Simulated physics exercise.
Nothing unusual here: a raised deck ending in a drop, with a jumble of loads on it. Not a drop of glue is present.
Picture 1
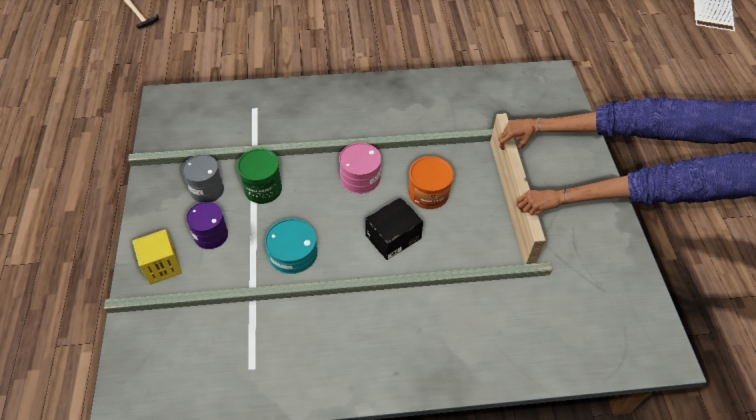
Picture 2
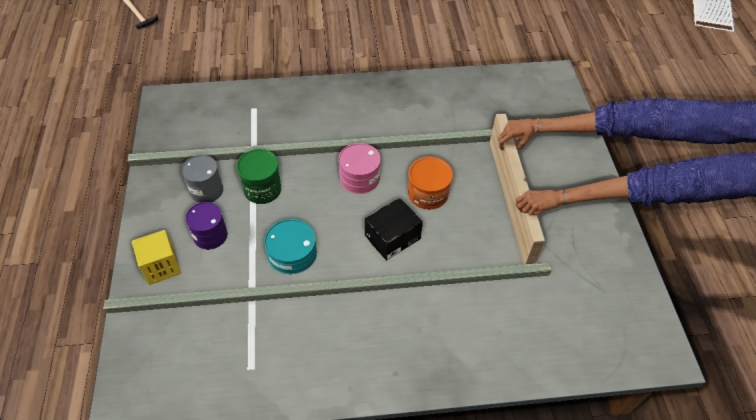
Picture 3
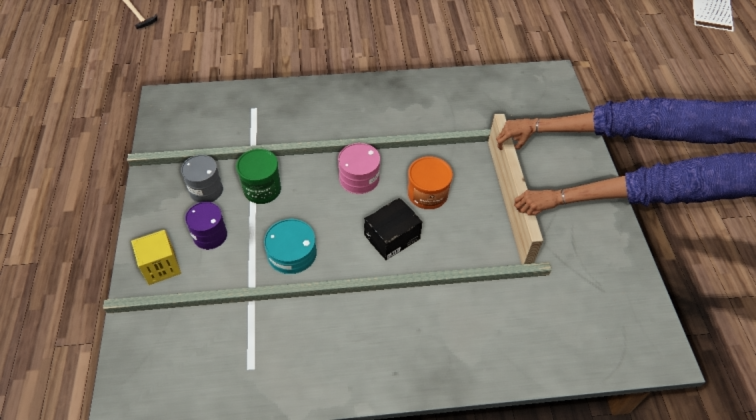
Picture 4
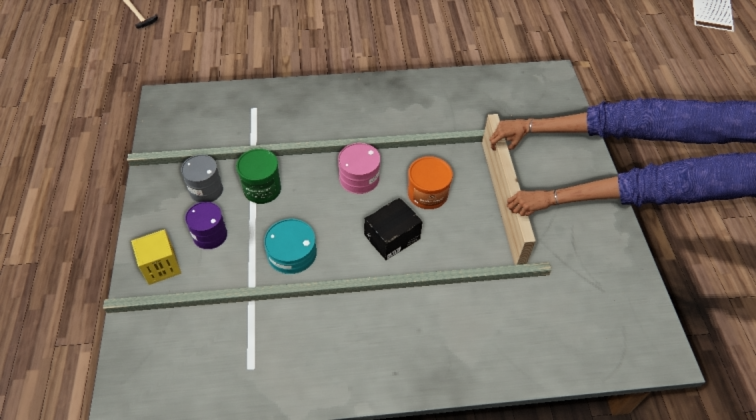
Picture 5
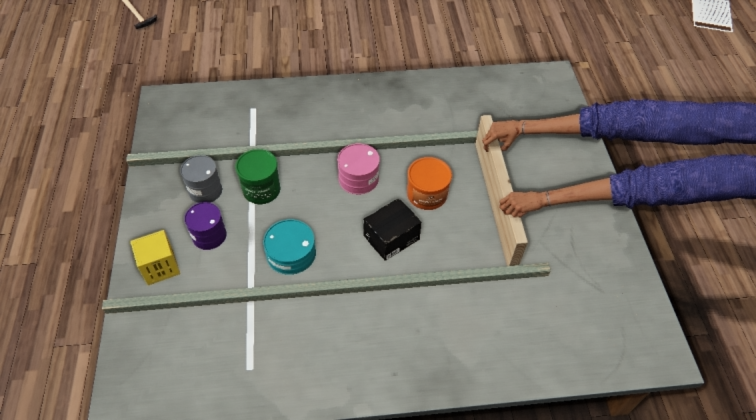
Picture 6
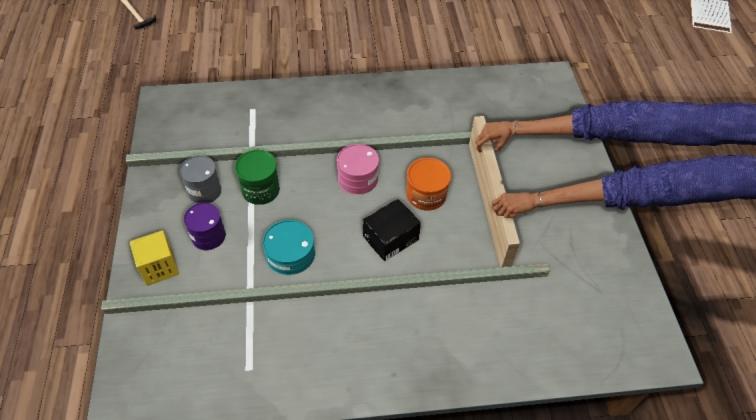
Two hands sliding a wooden plank slightly left between green rails on a grey table, the coloured containers staying almost still.
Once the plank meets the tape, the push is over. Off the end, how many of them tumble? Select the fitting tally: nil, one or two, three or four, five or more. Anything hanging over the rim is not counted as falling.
Tally: Nil.
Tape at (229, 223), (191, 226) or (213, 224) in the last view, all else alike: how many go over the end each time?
It would be 0, 2 and 1.
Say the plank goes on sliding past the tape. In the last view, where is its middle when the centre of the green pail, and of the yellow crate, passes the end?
The middle is at (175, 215) when it's the green pail, and at (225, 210) when it's the yellow crate.
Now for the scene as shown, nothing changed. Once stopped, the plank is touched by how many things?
At rest, 3 are in contact.
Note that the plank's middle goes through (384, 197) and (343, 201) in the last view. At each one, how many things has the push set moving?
The count is 3 at the first point and 4 at the second.
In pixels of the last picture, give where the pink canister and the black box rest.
Close to (230, 168); the other close to (226, 237).
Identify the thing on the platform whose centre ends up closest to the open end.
It is the yellow crate.
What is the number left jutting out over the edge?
As for overhanging, the count is 0.
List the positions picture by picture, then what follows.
Yellow crate (158, 257); grey canister (204, 179); purple canister (208, 226); plank (515, 187); tape (253, 220), in the first frame.
Grey canister (203, 180); black box (393, 229), in the second frame.
Purple canister (207, 226); pink canister (359, 169), in the third frame.
Yellow crate (157, 257); green pail (260, 177), in the fourth frame.
Grey canister (202, 180); orange pail (429, 184), in the fifth frame.
Yellow crate (155, 258); grey canister (201, 180); purple canister (205, 227); plank (492, 189); tape (251, 221), in the sixth frame.
Early on, none off yet; yellow crate at rest near (155, 258); grey canister at rest near (201, 180); purple canister at rest near (205, 227).
Finally, the number that fall off is zero.
